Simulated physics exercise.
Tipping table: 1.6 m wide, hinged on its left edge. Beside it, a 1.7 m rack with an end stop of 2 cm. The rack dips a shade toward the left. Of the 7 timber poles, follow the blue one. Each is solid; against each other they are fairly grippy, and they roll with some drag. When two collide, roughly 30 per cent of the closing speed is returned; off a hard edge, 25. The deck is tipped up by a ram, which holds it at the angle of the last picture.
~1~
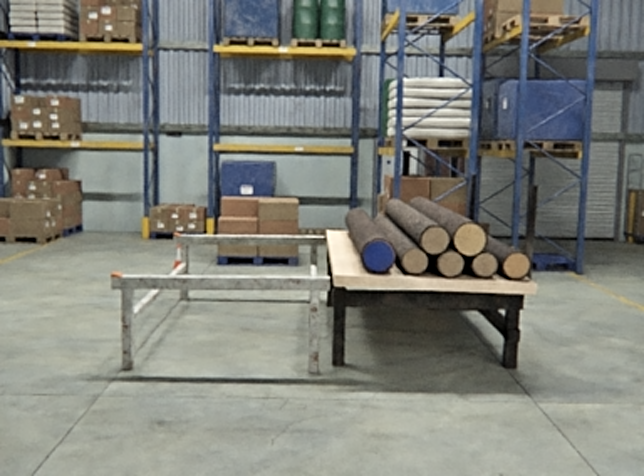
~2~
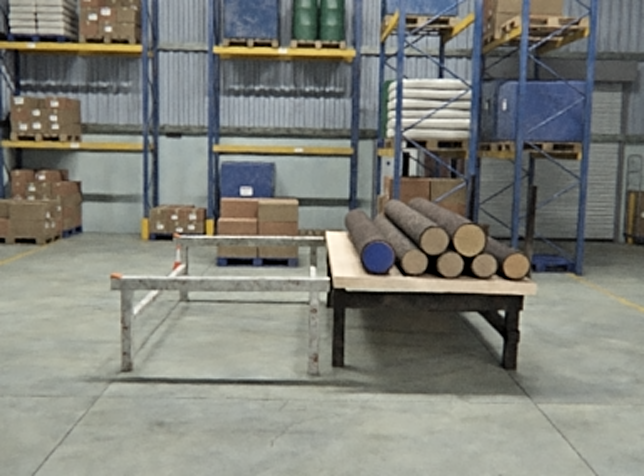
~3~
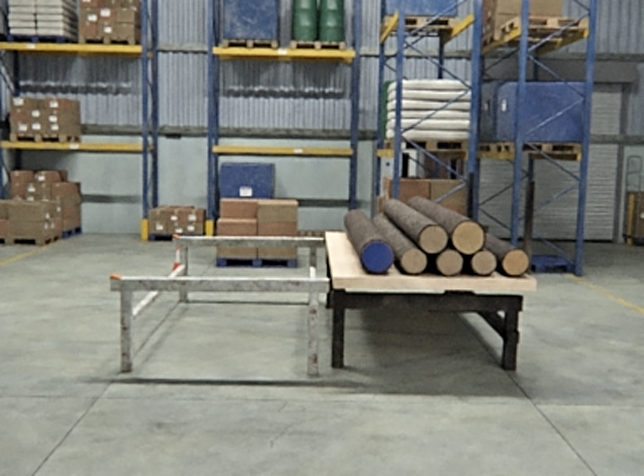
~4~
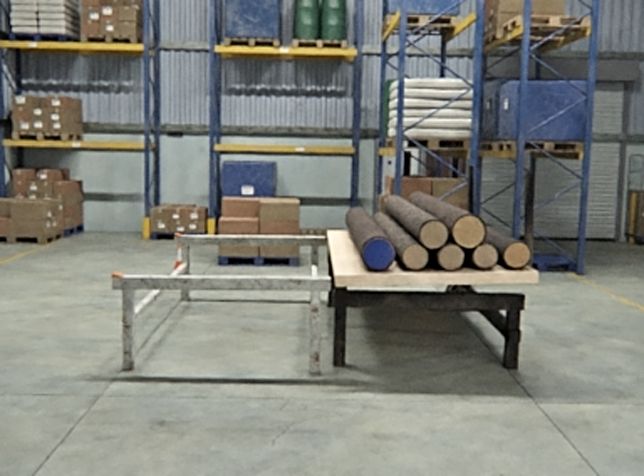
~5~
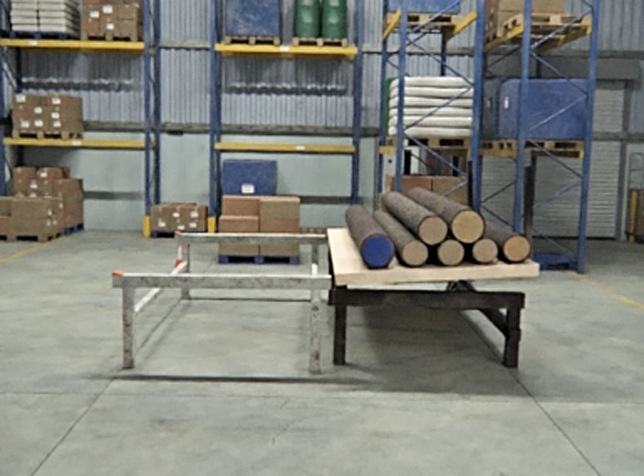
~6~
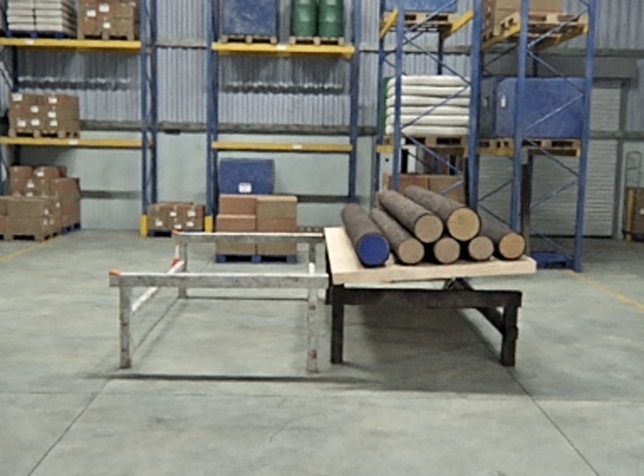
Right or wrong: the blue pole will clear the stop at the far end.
Wrong, it is held.
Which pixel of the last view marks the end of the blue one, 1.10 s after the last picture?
Position: About (340, 252).
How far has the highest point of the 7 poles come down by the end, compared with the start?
5 cm.
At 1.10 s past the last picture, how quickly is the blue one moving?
Near 0.4 m/s.
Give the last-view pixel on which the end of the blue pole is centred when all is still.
(124, 257).
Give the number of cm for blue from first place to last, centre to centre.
Result - blue: 200.
Then, 1.1 s past the sixth picture, blue is on the deck, 5 cm from the hinge, rolling left; 0 past the stop so far.
Then, 2.6 s past the sixth picture, blue is on the rack, 100 cm from the rack's far end, rolling left; 0 past the stop so far.
Then, 4.3 s past the sixth picture, blue is on the rack, 40 cm from the rack's far end, rolling left; 0 past the stop so far.
Finally (6.2 s after the last picture), blue is on the rack, 10 cm from the rack's far end; 0 past the stop so far.
